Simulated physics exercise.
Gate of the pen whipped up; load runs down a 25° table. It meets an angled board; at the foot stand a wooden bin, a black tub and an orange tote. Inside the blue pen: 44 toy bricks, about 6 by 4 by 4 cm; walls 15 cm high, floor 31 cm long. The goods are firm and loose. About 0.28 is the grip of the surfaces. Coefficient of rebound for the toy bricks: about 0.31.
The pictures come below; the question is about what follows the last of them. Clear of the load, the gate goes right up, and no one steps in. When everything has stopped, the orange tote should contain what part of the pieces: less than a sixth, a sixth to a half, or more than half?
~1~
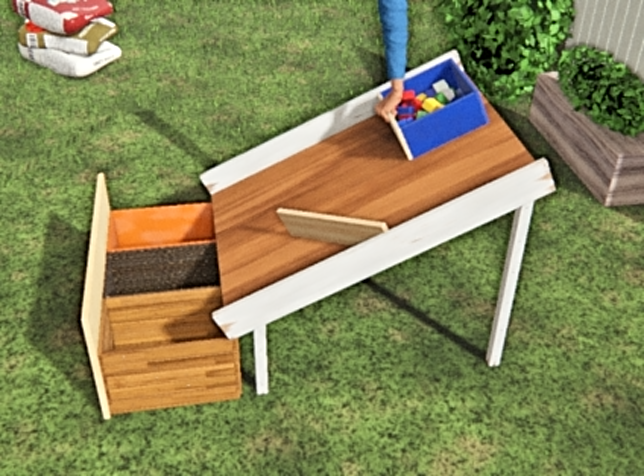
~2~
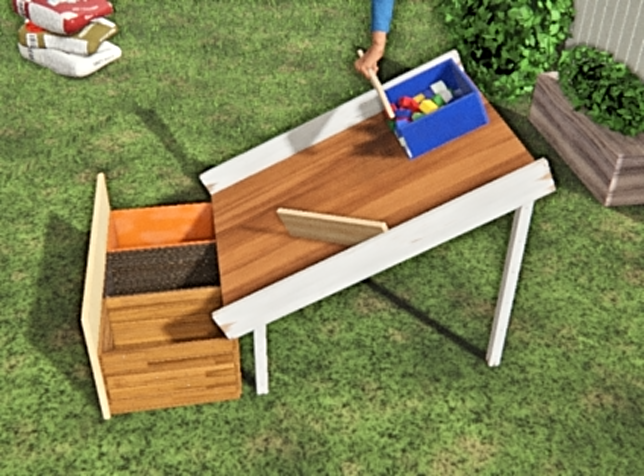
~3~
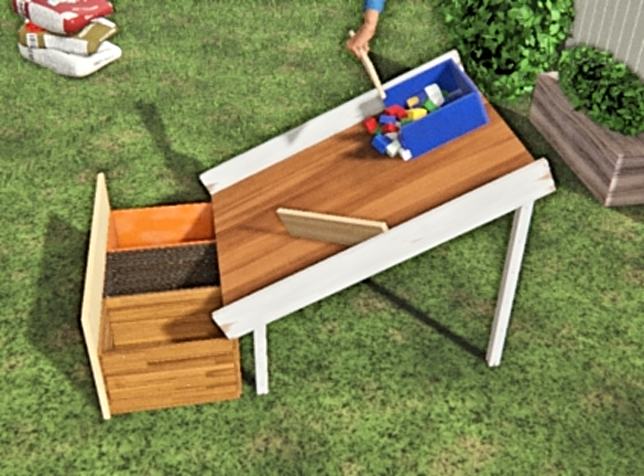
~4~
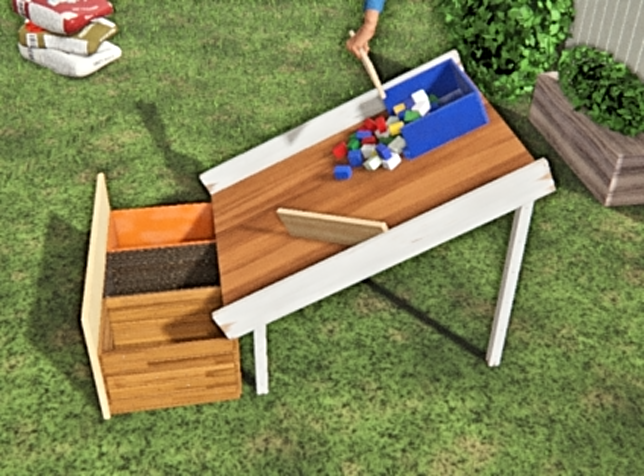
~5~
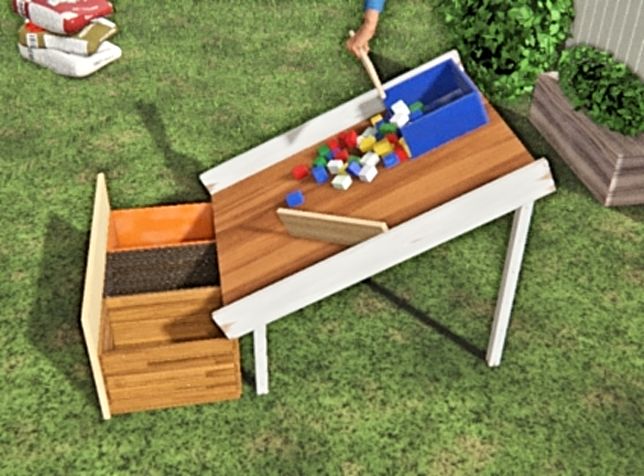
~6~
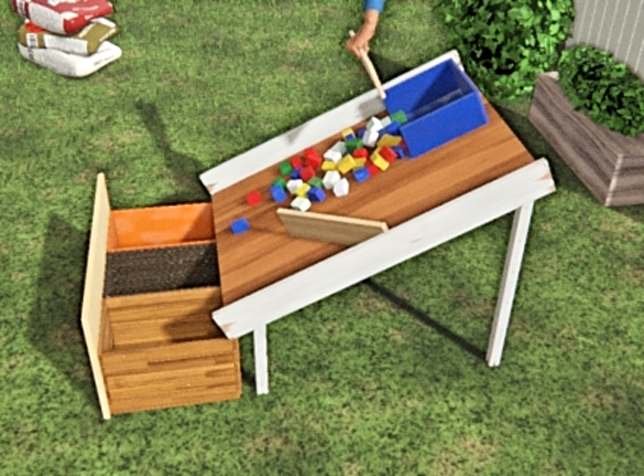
A majority.
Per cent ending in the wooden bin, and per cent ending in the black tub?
Roughly 0 and 35 per cent.
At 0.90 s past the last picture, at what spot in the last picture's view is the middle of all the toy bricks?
Roughly at pixel (137, 289).
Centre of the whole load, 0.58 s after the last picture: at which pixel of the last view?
The middle of the load sits near (157, 266).
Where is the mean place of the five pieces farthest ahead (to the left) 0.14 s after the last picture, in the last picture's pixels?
Somewhere near pixel (217, 220) of the last view.
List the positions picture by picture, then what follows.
In the first frame (we follow the rim corner now nearest the camera), blue pen at (475, 92); orange tote at (110, 250); nothing out yet.
In the second frame, blue pen at (475, 92).
In the third frame, blue pen at (475, 92); 10 out.
In the fourth frame, blue pen at (475, 92); 19 out, the lowest brick at (343, 172).
In the fifth frame, blue pen at (475, 92); 30 out, the lowest brick at (295, 199).
In the sixth frame, blue pen at (475, 92); orange tote at (110, 250); 41 out, the lowest brick at (240, 226).
Then, 0.14 s after the last picture, 1 in the black tub, 42 on the slope and 1 in the air.
Then, 0.32 s after the last picture, 3 in the black tub, 6 in the orange tote, 29 on the slope and 6 in the air.
Then, 0.58 s after the last picture, 12 in the black tub, 20 in the orange tote, 9 on the slope and 3 in the air.
When it is over (0.90 s after the last picture), 16 in the black tub and 28 in the orange tote. Asked share, 28 of 44, 64 per cent.
